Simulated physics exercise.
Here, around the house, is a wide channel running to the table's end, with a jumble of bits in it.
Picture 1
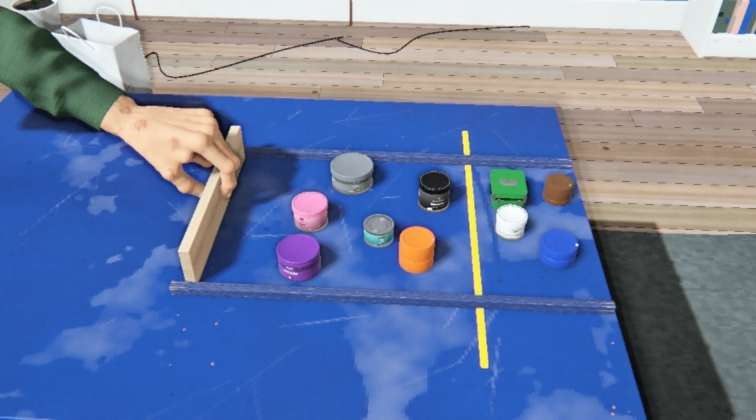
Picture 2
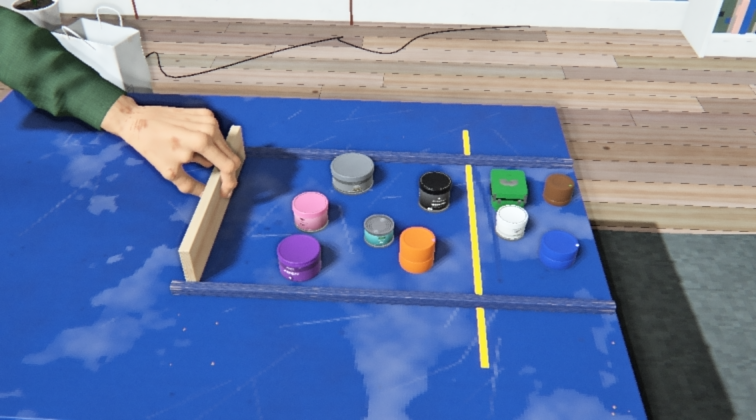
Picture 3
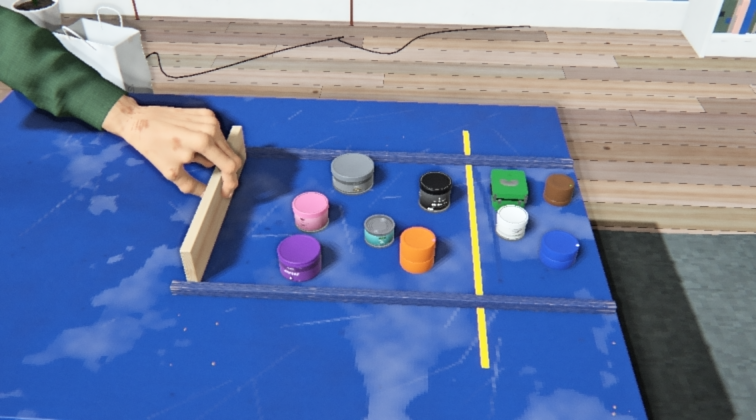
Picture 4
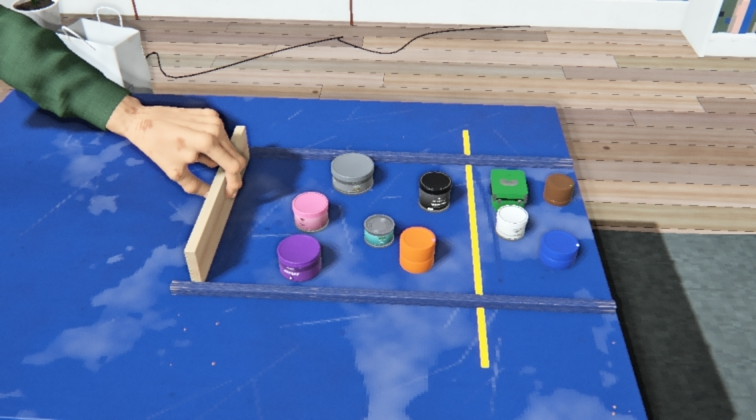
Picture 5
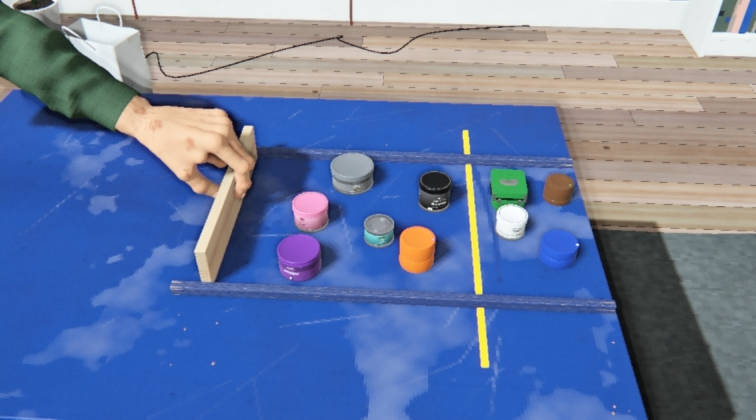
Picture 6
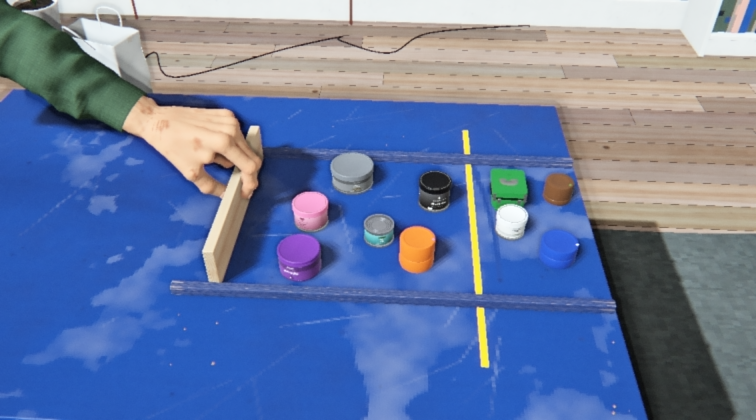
On a blue table in a house, a hand in a green sleeve held a wooden board upright and slid it slightly right, toward scattered colourful little pots and lids that stayed still.
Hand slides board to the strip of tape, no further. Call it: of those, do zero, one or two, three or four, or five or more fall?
Zero fall.
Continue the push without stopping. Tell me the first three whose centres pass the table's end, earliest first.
Order, earliest first: Brown lid, blue lid, green case.
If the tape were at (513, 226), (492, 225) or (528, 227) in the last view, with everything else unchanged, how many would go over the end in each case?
Try 1: 1; try 2: 0; try 3: 2.
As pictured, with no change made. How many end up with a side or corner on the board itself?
I count 5 of them.
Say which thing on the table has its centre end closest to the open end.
That'd be the brown lid, foremost of the lot.
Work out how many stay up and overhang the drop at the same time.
The number is 0.
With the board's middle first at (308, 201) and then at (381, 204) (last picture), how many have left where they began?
First 2, after that 5.
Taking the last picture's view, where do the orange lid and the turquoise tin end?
The orange lid at (518, 252), the turquoise tin at (490, 242).
Soon after, none off yet; brown lid at rest near (559, 189); blue lid at rest near (558, 249); green case at rest near (507, 190).
In the end, the number that fall off is zero.
